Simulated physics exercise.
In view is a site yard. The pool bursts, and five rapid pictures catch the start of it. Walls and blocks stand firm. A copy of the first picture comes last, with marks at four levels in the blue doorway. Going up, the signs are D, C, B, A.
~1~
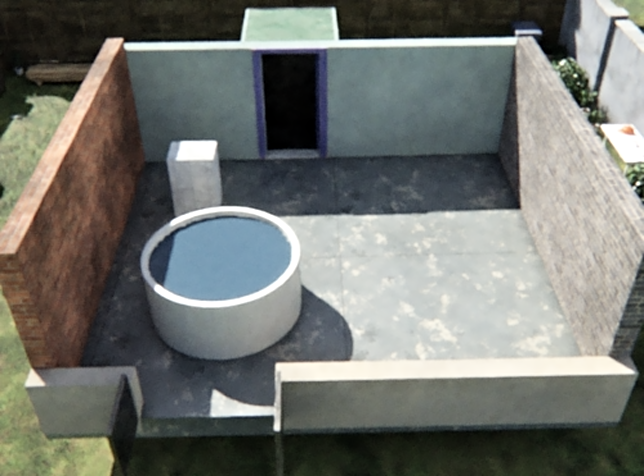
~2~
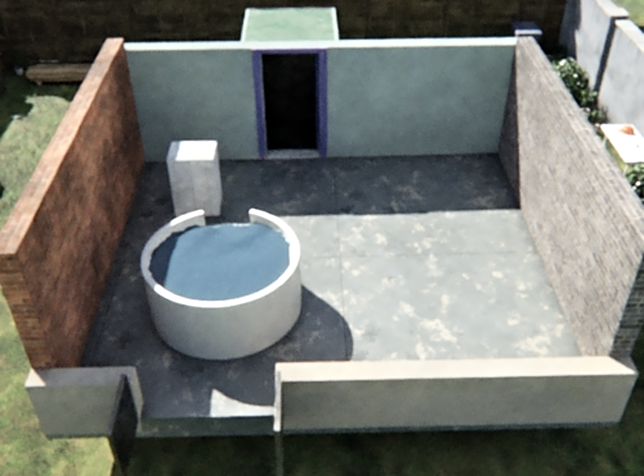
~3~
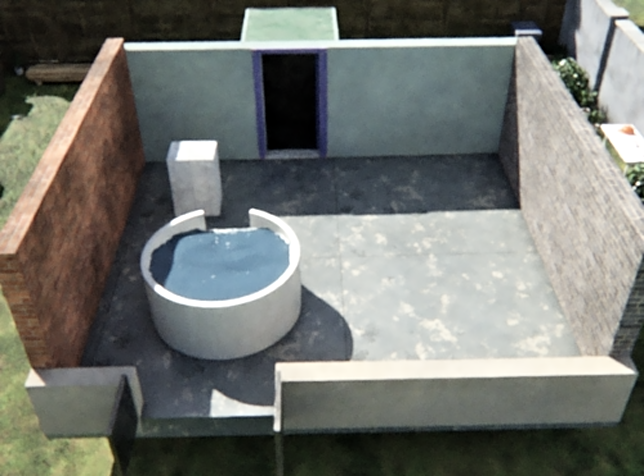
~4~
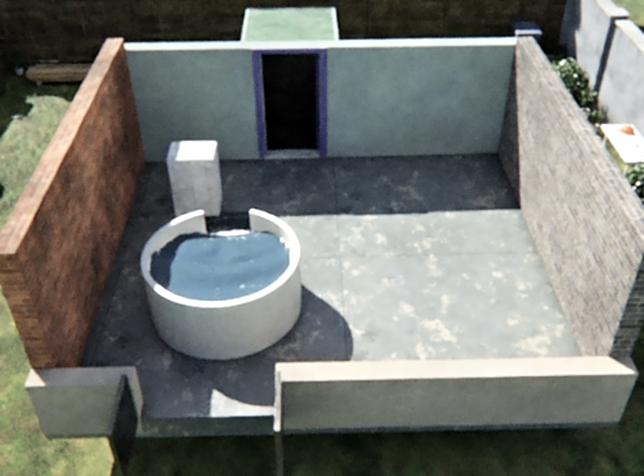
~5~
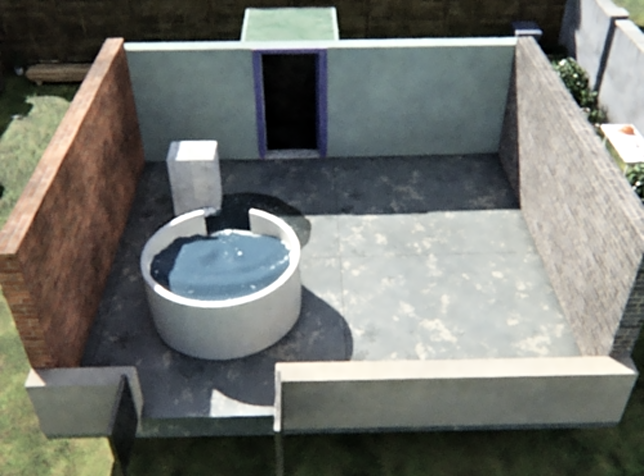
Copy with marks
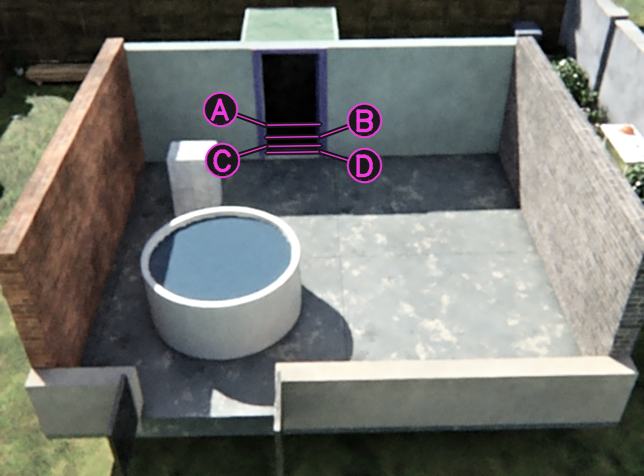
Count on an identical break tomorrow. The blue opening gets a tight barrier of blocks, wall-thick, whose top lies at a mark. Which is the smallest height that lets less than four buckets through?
C will do.
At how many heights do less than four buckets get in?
Three of them.
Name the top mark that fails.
That would be D.
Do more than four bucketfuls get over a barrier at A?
No.
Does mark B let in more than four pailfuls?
No.
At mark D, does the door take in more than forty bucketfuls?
No, it does not.
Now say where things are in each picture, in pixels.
The first frame shows water in the pool at rest, its middle at (222, 258); foot of the blue doorway at (293, 158); open gate at (205, 362).
In the second frame, water covers 1 % of the ground, its front hidden from here.
In the third frame, water covers 2 % of the ground, its front hidden from here.
In the fourth frame, water covers 5 % of the ground, its front hidden from here.
In the fifth frame, 9 % of the ground under water, visible out to (227, 197).
In magenta, A at (292, 124); B at (293, 137); C at (293, 145); D at (293, 152); from the bottom up D, C, B, A.
With A, nothing gets over.
With B, nothing gets over.
With C, a splash gets over, under a bucket.
With D, about 13 bucketfuls get in.
